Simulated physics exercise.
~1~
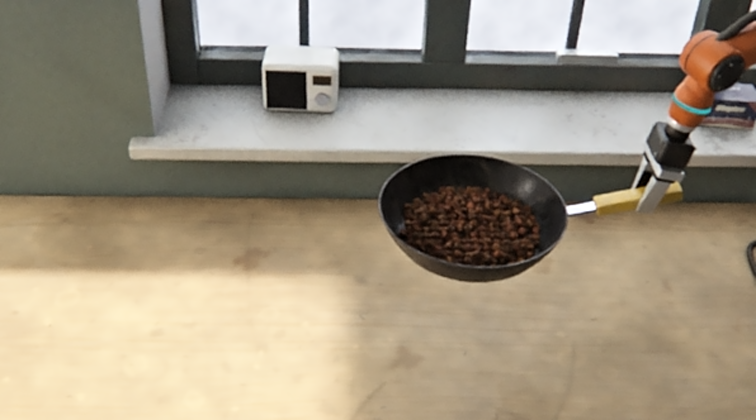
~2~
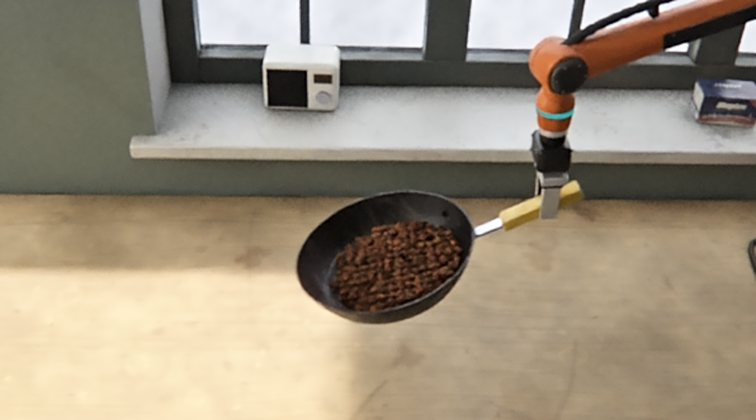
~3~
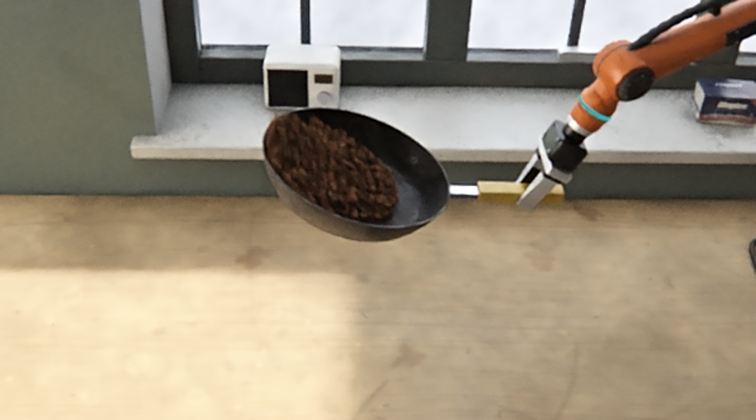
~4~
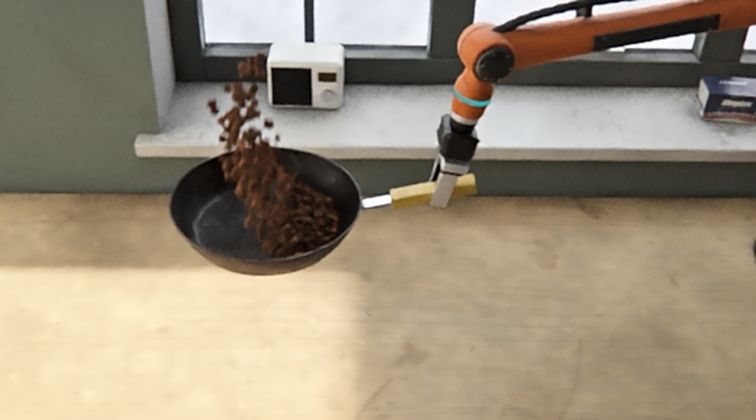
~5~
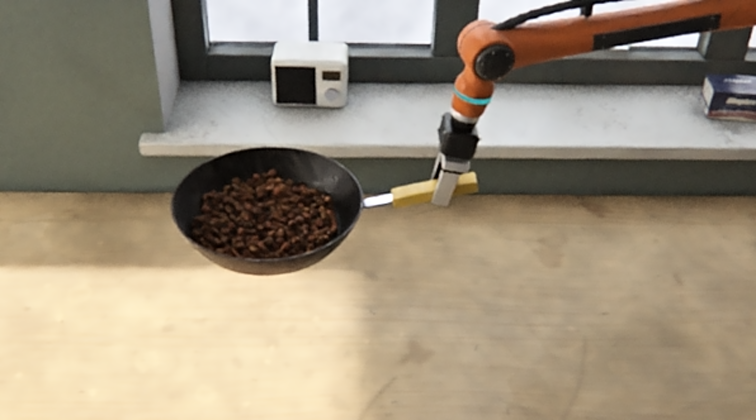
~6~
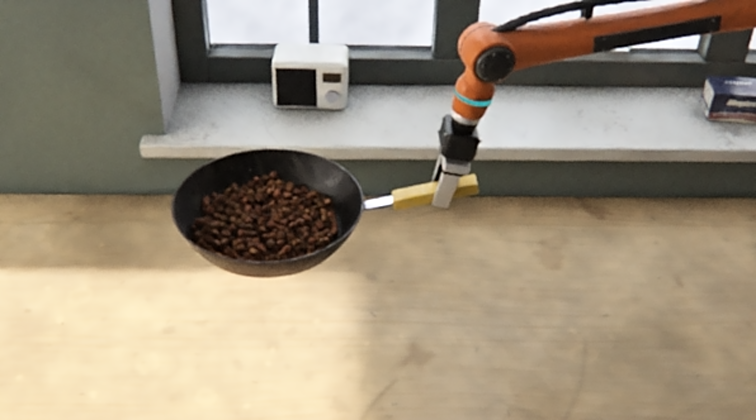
In this clip, an orange robot arm holds a black frying pan of small brown pellets by its handle, moves it left while dipping, tilting and raising it, and tosses the pellets upward. They fall back into the pan, which ends level and still above the wooden table.
